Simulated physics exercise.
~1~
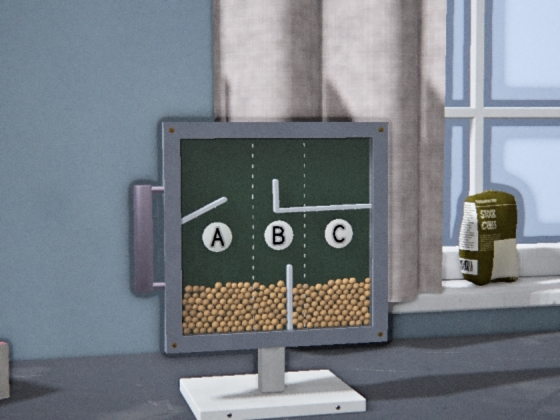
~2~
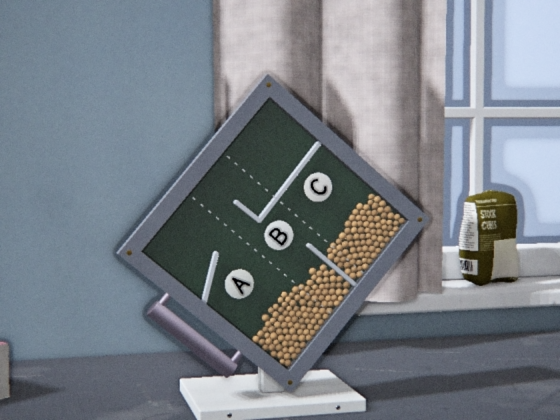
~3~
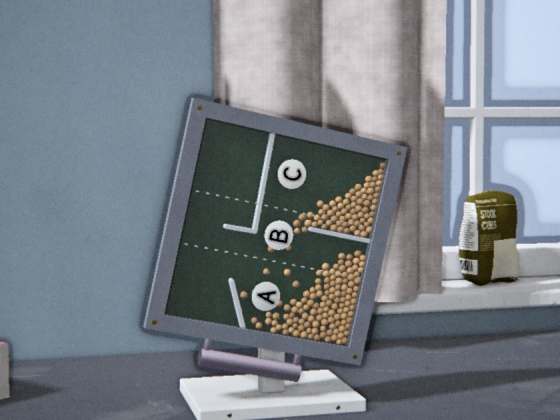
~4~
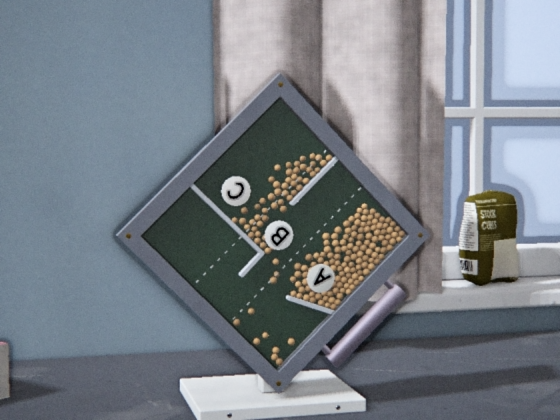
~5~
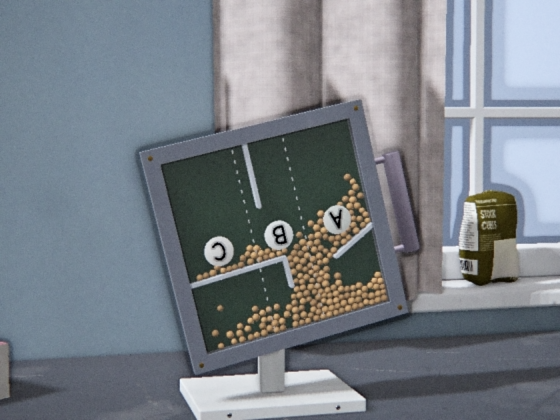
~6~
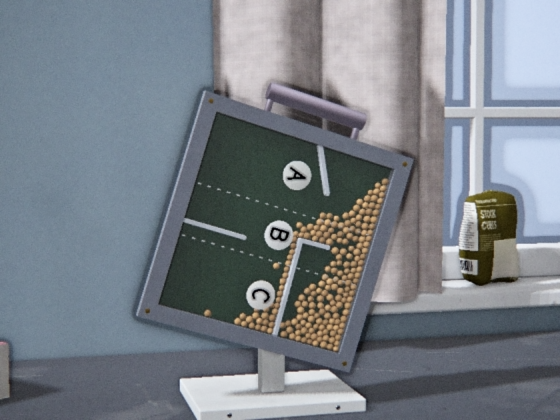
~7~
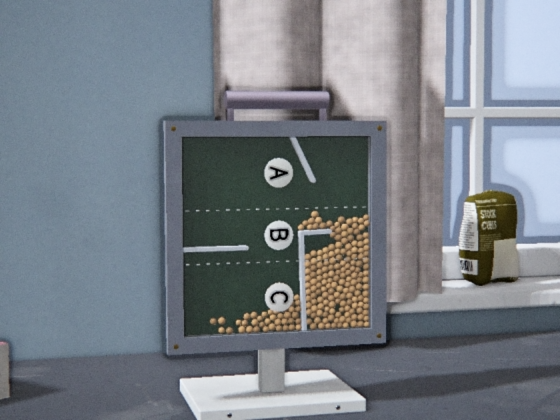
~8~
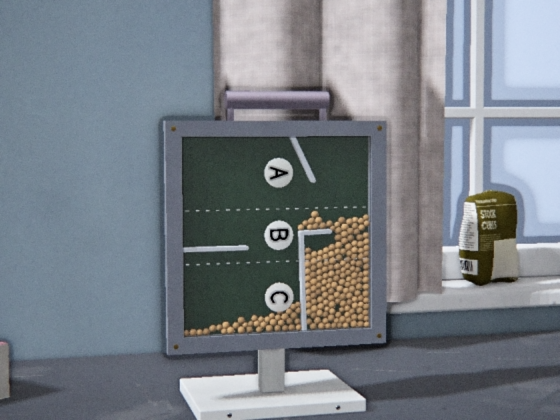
Square framed case of wooden beads turning anticlockwise on a stand, beads spilling between lettered strips and settling mostly in C.
